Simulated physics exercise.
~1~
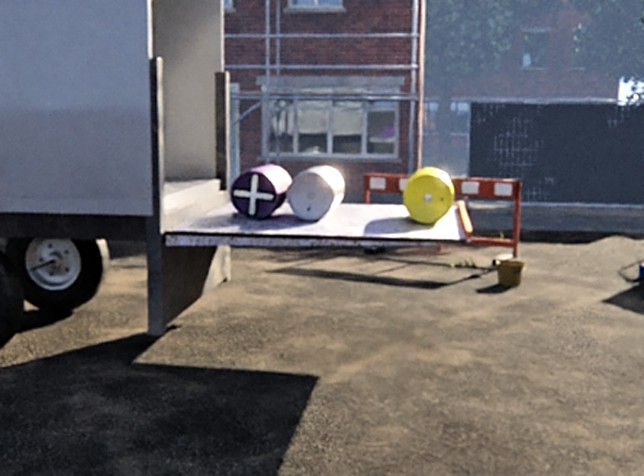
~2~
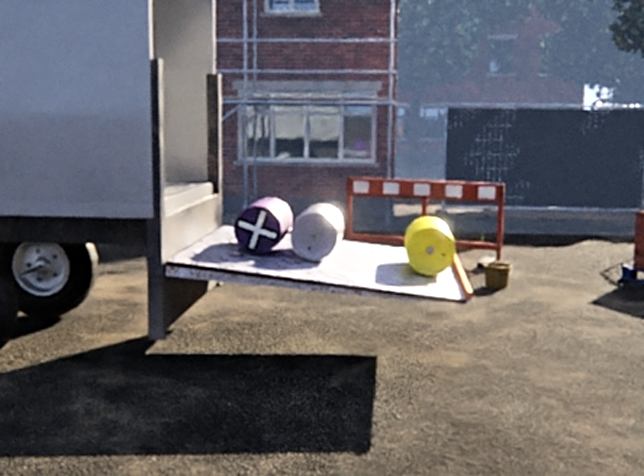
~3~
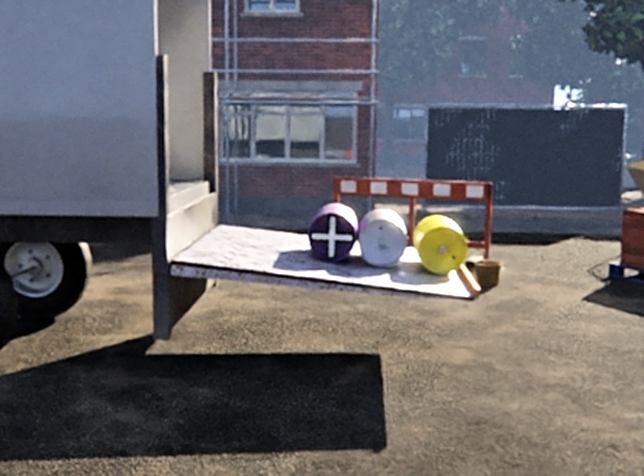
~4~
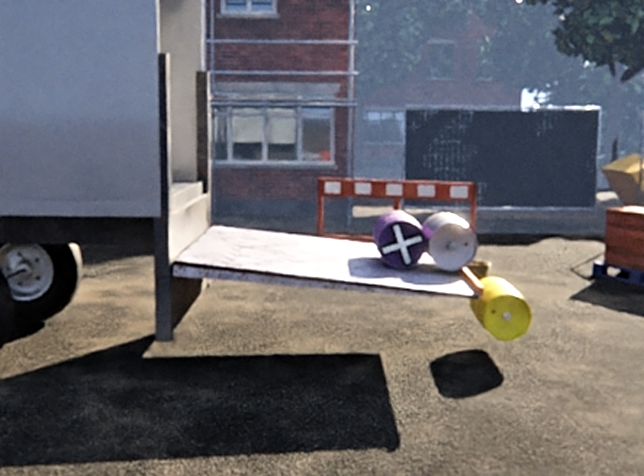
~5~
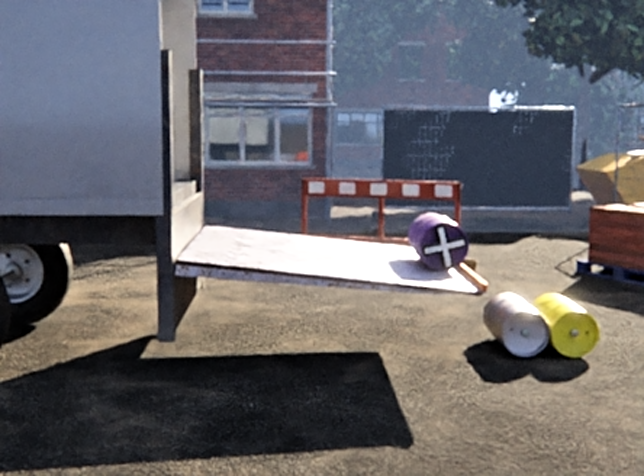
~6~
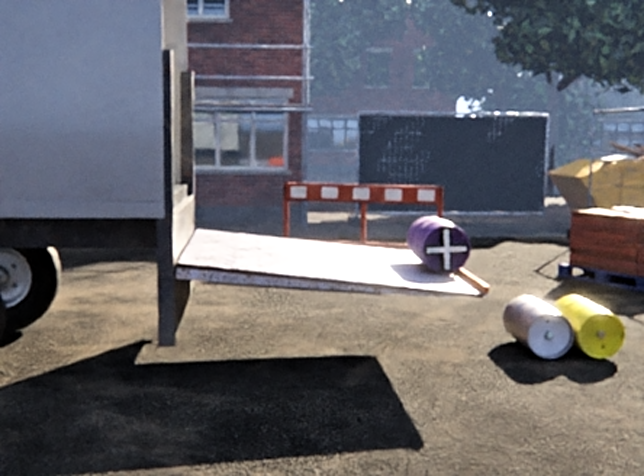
Three kegs, a purple one marked with a white cross, a pale one and a yellow one, lie on a truck's tail-lift plate, seen from the side in a yard before a brick building. The plate lowers slightly and tilts down to the right as the view drifts gently sideways. The purple and pale kegs roll right and close up on the yellow one near the low stop at the outer edge. The yellow keg goes over and drops, and the pale one follows. Both end side by side on the ground, while the purple keg stays on the plate against the stop.
